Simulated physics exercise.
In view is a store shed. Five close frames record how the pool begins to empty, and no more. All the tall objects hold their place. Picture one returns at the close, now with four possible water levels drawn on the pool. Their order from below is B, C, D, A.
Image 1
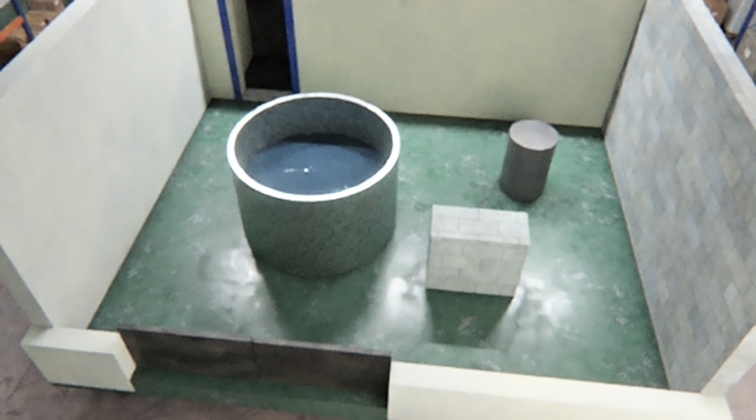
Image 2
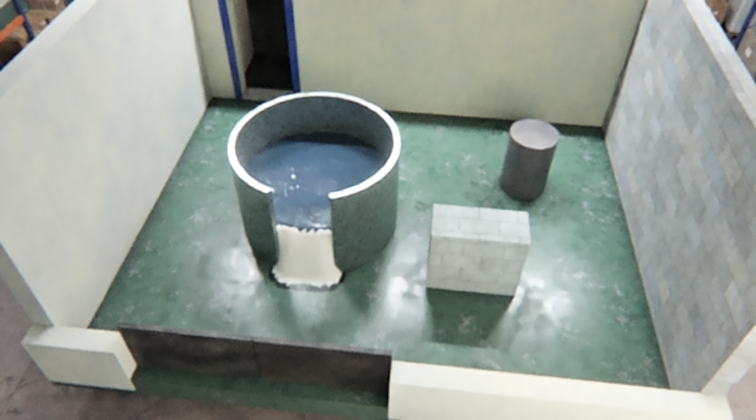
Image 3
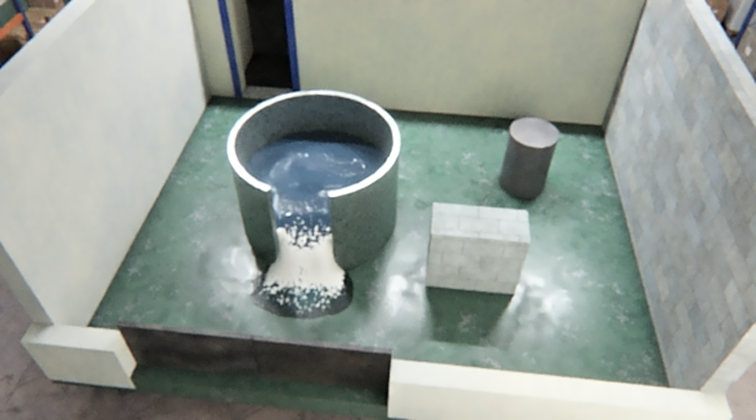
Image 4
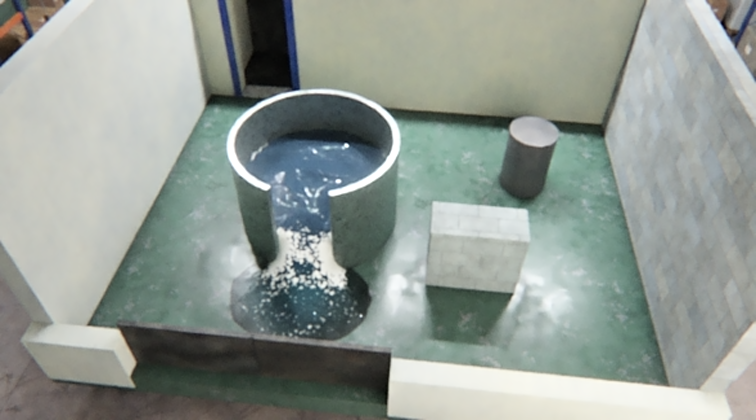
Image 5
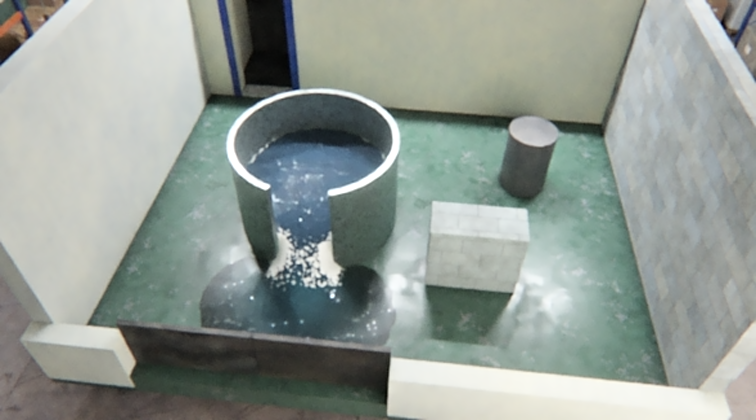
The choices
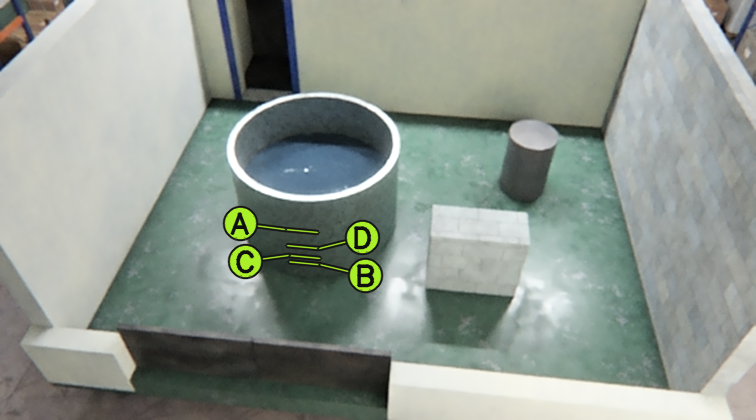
Water poured out through a gap that opened in the front of a round stone pool, foaming white at first, then spread in a dark, widening puddle across the green floor of a walled room.
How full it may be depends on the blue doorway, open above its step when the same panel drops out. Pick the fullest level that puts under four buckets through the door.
D is the one.
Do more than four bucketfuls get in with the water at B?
No.
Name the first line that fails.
That would be A.
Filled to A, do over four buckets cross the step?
Yes, it does.
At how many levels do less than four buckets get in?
Three.
On the marked copy, A at (301, 231); B at (305, 263); C at (304, 256); D at (303, 247); from the bottom up B, C, D, A.
For line A, about 9 bucketfuls get in.
For line B, nothing gets over.
For line C, nothing gets over.
For line D, a splash gets over, under a bucket.
